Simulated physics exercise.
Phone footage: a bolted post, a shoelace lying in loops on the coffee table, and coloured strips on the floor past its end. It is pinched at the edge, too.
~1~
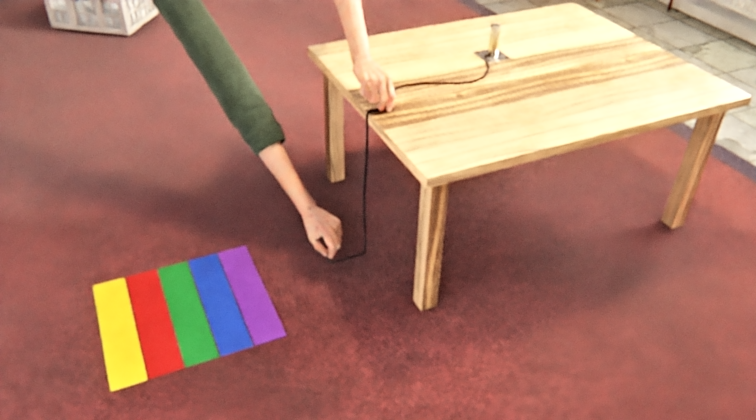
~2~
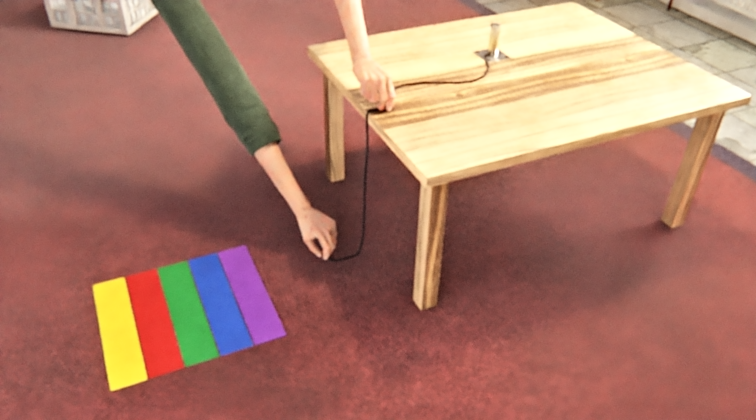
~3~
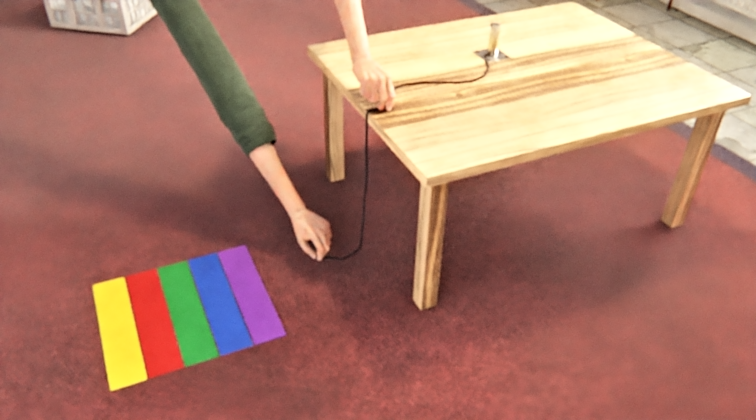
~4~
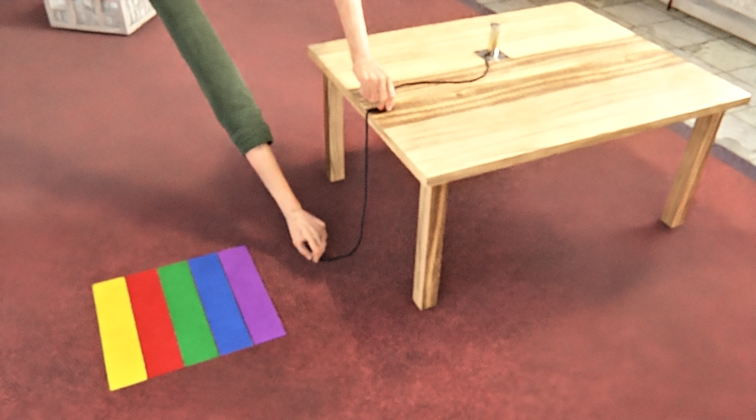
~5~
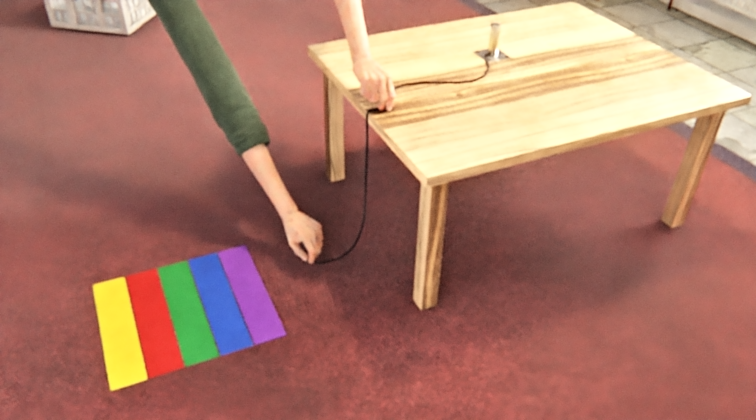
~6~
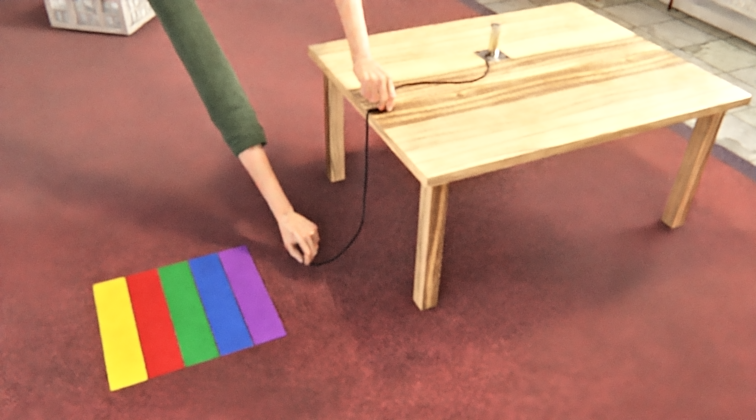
The clip opens on a wooden table with a dark lace running across it, one hand pinching it at the edge while another holds its hanging end above a red floor. The lower hand draws the end slightly left, nearer the purple strip of a multicoloured panel, while the upper hand stays put.
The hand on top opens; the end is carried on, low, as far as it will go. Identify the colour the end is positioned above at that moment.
It is positioned above green.
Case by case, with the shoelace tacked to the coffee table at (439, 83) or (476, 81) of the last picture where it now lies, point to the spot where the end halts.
(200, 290), then (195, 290).
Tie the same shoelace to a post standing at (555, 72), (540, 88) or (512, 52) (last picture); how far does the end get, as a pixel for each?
Estimated pixels per try: (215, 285); (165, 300); (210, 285).
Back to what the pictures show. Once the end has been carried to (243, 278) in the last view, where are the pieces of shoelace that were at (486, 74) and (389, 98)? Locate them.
The first one ends up at (459, 69) and the second one at (365, 107).
Soon after, end near (243, 278); over purple.
After that, end near (200, 290); over blue.
At the stop, end near (174, 297); over green. It halts on the green strip.
